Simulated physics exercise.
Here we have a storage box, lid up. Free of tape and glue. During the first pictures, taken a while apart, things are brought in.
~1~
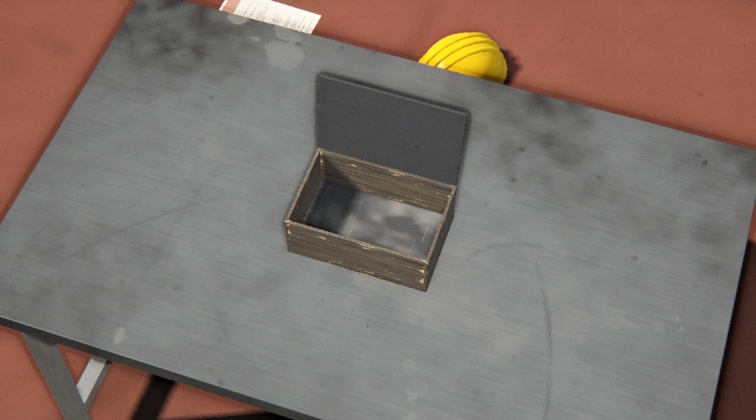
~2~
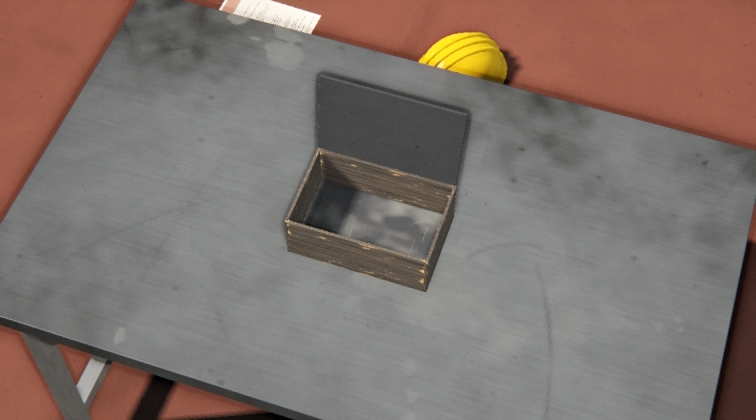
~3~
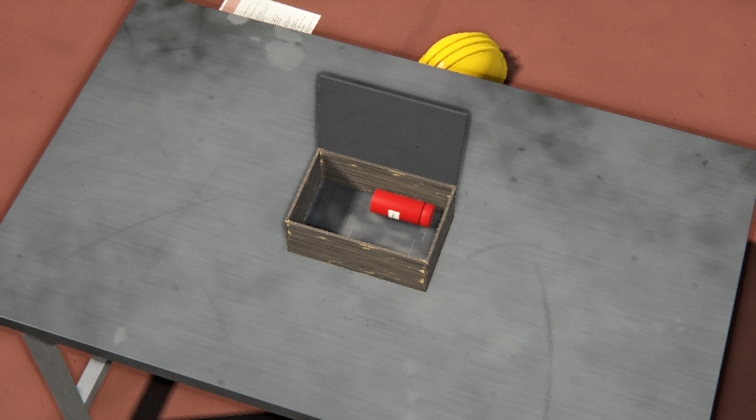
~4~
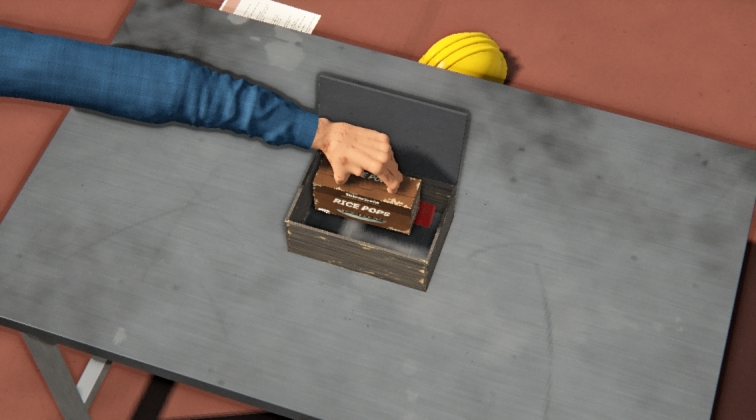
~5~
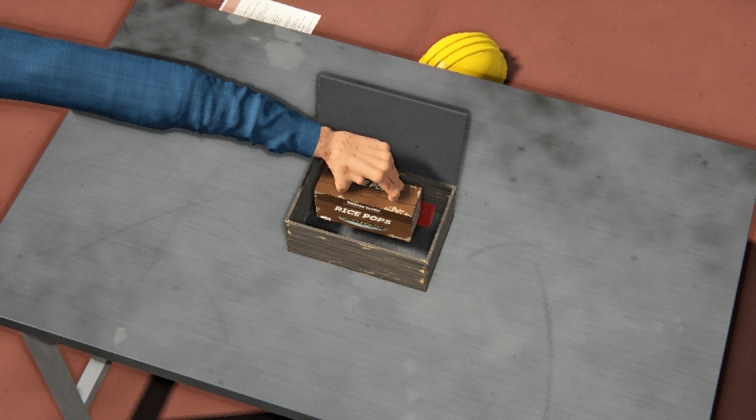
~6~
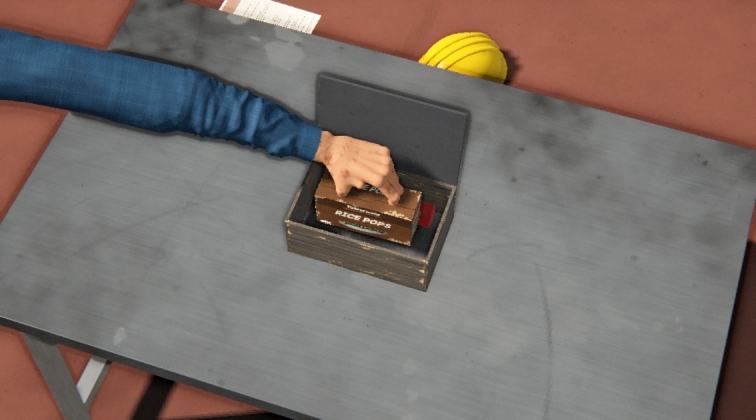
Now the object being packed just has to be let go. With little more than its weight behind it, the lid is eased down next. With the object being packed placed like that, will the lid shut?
Yes.
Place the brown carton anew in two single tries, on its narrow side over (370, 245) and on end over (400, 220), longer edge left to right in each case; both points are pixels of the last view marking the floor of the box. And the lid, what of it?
First, the lid does shut; second, the lid won't shut.
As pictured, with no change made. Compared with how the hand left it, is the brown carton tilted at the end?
Observation: The brown carton keeps the set orientation.
Then, 1.00 s later than the last frame, lid starting down; brown carton moved a little near (368, 221).
Then, 1.70 s later than the last frame, lid 53° above the rim; brown carton moved a little near (368, 221).
Then, 2.20 s later than the last frame, lid 15° above the rim; brown carton moved a little near (368, 221).
When it is over, lid shut; moved from the start, brown carton; red shaker as before. End places, in pixels of the last picture, brown carton near (368, 221).
